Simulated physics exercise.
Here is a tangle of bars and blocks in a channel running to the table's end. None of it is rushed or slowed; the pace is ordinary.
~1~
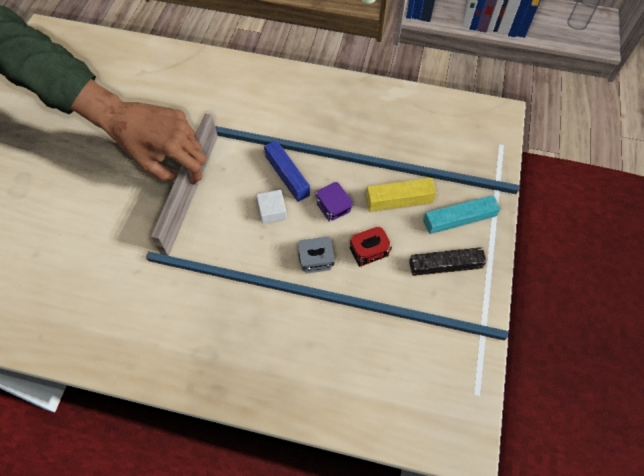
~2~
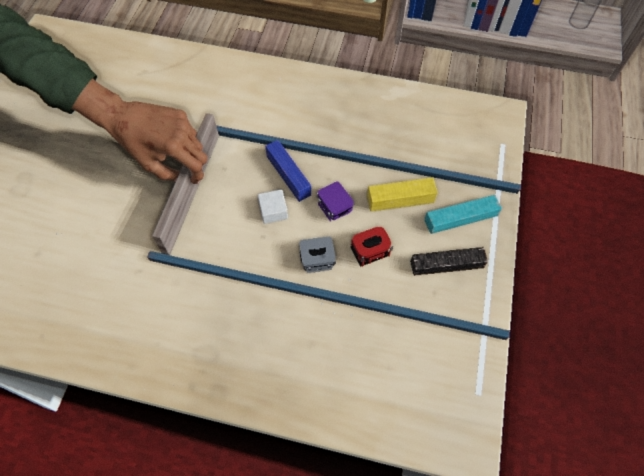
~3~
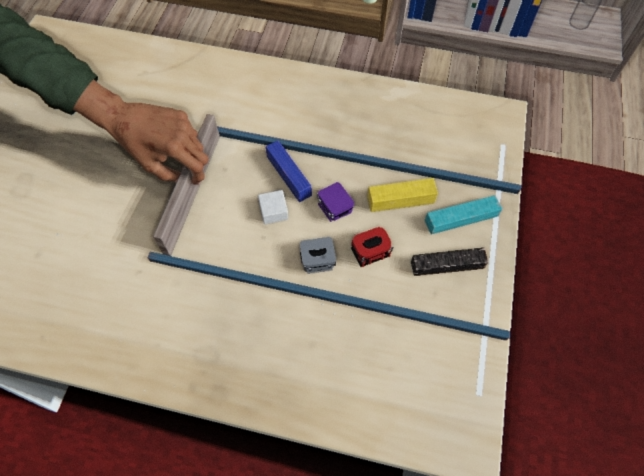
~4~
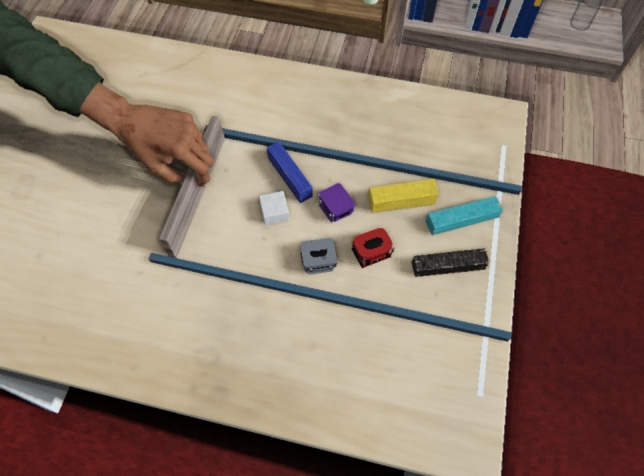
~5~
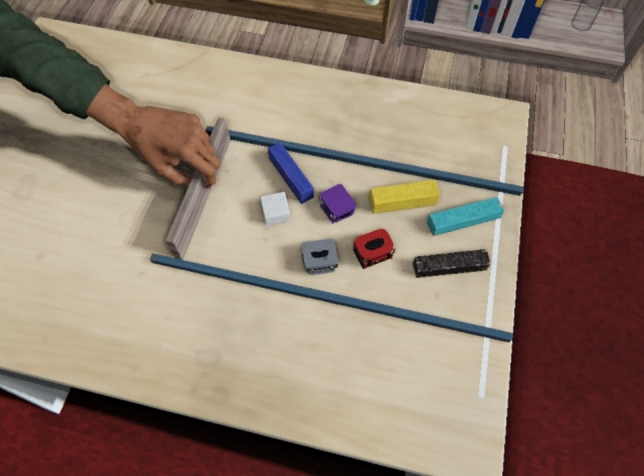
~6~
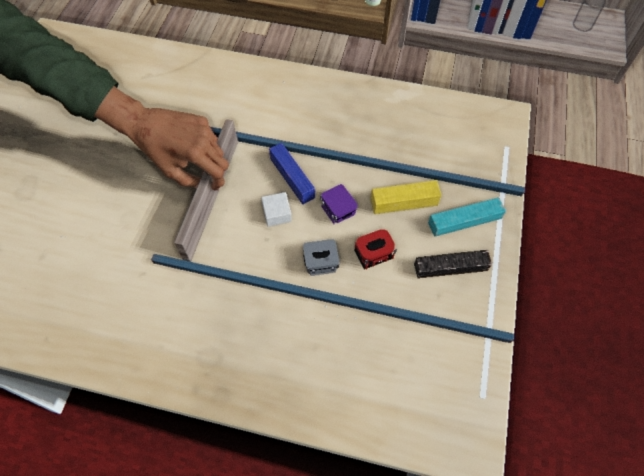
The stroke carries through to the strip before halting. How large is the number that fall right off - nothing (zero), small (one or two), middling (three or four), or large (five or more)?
Large - five or more.
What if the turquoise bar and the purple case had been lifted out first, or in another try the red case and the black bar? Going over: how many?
Count: 3 (first case); 3 (second).
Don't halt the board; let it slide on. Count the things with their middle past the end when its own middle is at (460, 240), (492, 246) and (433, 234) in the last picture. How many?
The counts: 1, 5 and 0.
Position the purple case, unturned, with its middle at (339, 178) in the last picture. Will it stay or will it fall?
From there it drops off.
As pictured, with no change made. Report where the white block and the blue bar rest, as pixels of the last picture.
(511, 266) and (510, 219).
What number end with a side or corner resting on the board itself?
Count: 3.
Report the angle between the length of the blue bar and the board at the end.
Some 0 degrees.
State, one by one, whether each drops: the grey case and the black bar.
Well, the grey case is still up there and the black bar ends up down.
Soon after, none off yet; turquoise bar at rest near (467, 217); black bar at rest near (453, 264); yellow bar at rest near (405, 197).
After that, none off yet; turquoise bar at rest near (468, 216); black bar moving near (457, 269); yellow bar displaced a little near (438, 195).
And then, none off yet; turquoise bar tilting a little near (536, 221); black bar displaced about its own width near (506, 290); yellow bar displaced about its own width near (508, 208).
In the end, the number that fall off is five or more; gone, purple case, red case, yellow bar, black bar and turquoise bar.
